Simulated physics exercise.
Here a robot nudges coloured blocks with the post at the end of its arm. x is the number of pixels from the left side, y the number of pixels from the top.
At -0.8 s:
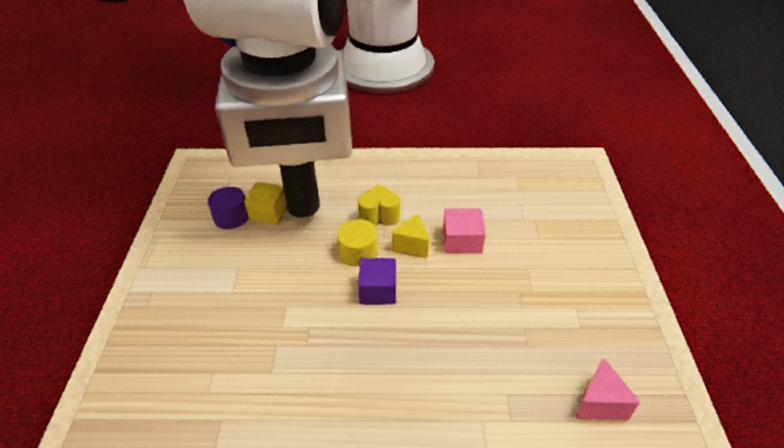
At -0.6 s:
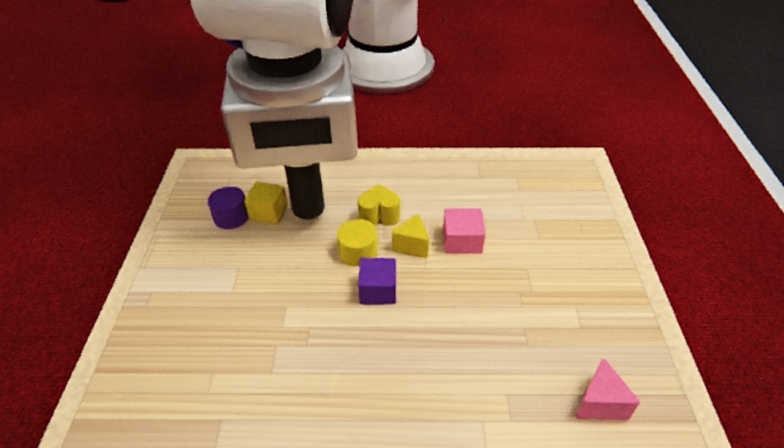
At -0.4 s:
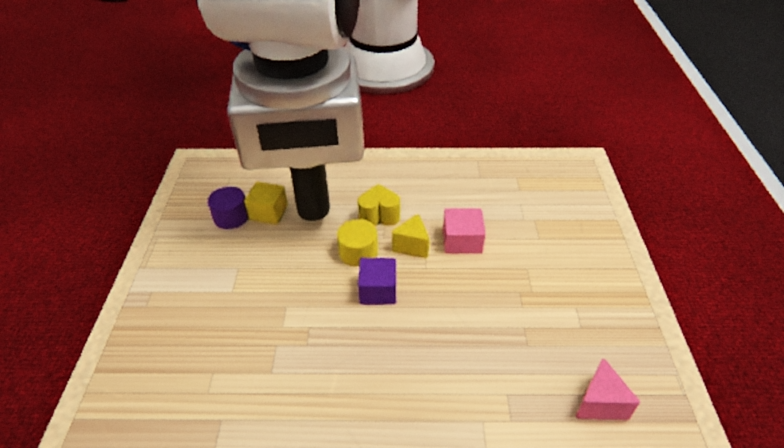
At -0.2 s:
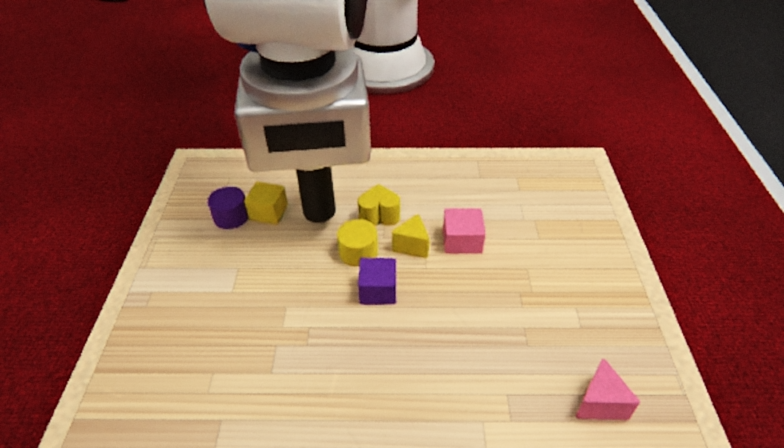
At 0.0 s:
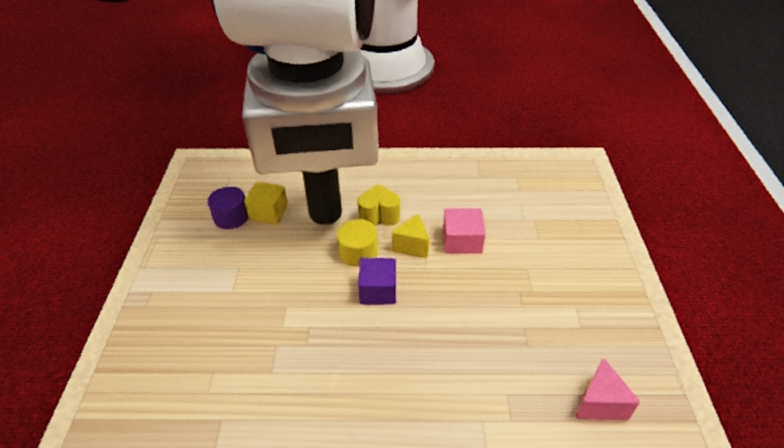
A robot arm moves its black post slightly right while the coloured blocks stay still.
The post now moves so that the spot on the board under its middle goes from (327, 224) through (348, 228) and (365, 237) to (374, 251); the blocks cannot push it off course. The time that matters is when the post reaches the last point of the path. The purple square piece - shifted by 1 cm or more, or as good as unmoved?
The result: It moves.
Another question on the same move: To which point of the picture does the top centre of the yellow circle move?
In the picture, it is at (366, 261).
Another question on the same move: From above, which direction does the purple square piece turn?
Answer: Anticlockwise.
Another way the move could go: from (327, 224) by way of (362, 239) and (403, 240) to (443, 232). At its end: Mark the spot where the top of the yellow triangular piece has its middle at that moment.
Its top centre lands on (447, 236).
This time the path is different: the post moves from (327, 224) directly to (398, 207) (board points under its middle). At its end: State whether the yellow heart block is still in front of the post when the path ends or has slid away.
I'd say the yellow heart block is still out in front of the post at the end.
What follows on the original path. Halfway along, post at (358, 221); yellow circle at (363, 238); yellow heart block at (389, 196), turned 20° anticlockwise.
At the end, post at (373, 242); yellow circle at (366, 261); purple square piece at (379, 291), turned 30° anticlockwise; yellow heart block at (390, 196), turned 25° anticlockwise; yellow triangular piece still.
